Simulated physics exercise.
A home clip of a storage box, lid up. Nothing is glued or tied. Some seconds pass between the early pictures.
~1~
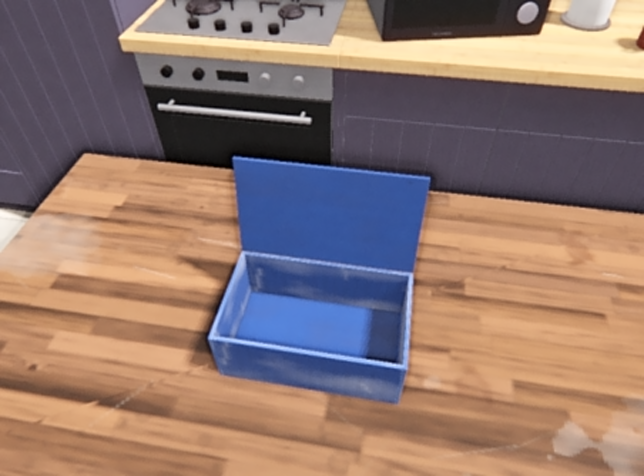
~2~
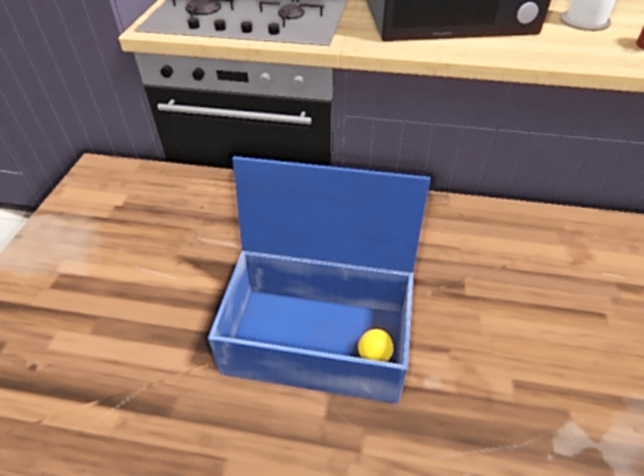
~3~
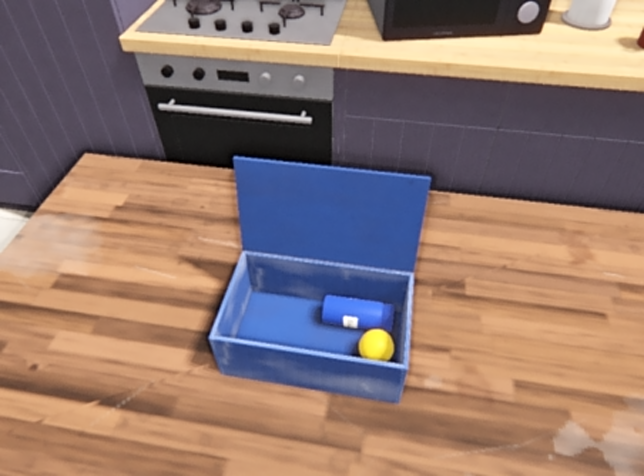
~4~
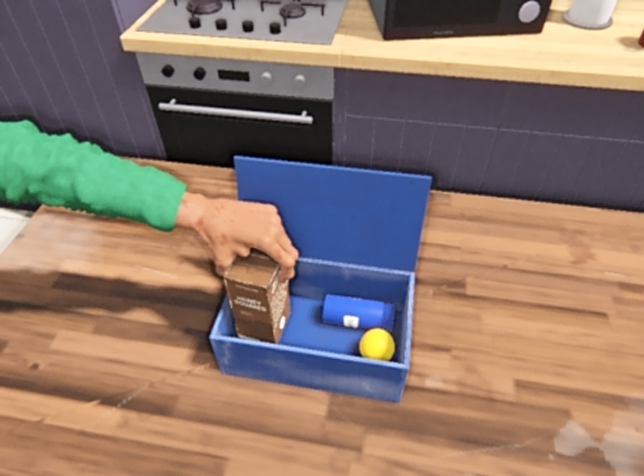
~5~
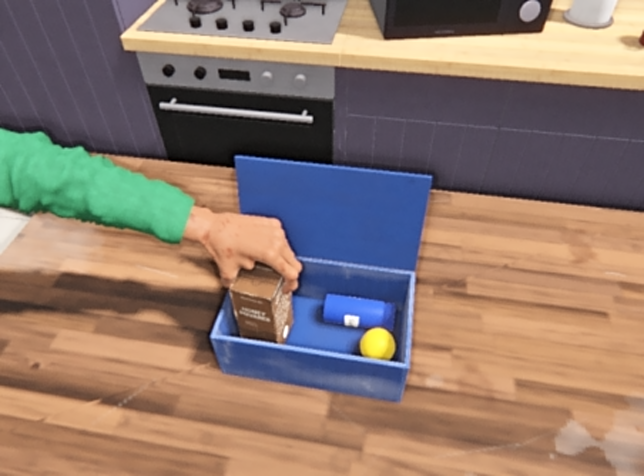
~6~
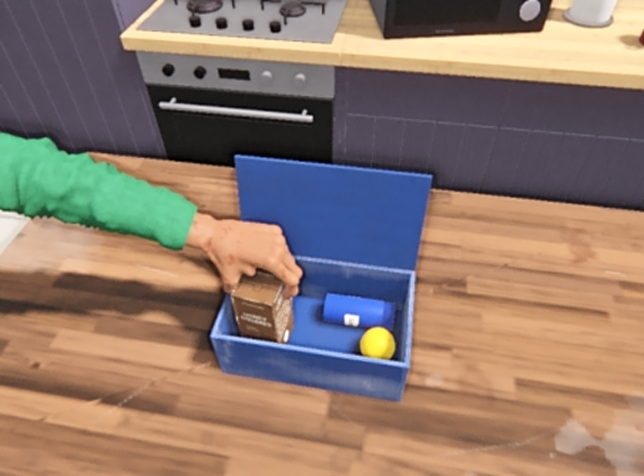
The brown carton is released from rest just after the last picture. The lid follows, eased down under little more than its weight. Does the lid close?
As it turns out, it stays ajar.
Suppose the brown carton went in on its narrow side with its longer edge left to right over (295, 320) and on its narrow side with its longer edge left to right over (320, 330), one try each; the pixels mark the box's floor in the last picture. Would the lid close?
In the first case it closes; in the second case it shuts flat.
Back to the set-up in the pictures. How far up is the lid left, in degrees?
Some 40° above the rim.
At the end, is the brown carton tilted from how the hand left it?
It keeps its pose.
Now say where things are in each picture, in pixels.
In the first frame, the last thing is not in view yet.
In the second frame, the last thing is not in view yet; yellow lemon (376, 348).
In the third frame, the last thing is not in view yet; yellow lemon (377, 347).
In the fourth frame, still above its spot; brown carton (261, 296); yellow lemon (377, 347).
In the fifth frame, still above its spot; brown carton (265, 307); yellow lemon (378, 346).
In the sixth frame, put in, still held; brown carton (266, 312); yellow lemon (378, 346).
Then, 1.10 s on from there, lid starting down.
Then, 1.50 s on from there, lid 66° above the rim.
Then, 1.80 s on from there, lid 44° above the rim.
In the end, lid 40° above the rim; all 3 unmoved. At the end, from the last picture's camera, brown carton near (265, 313).
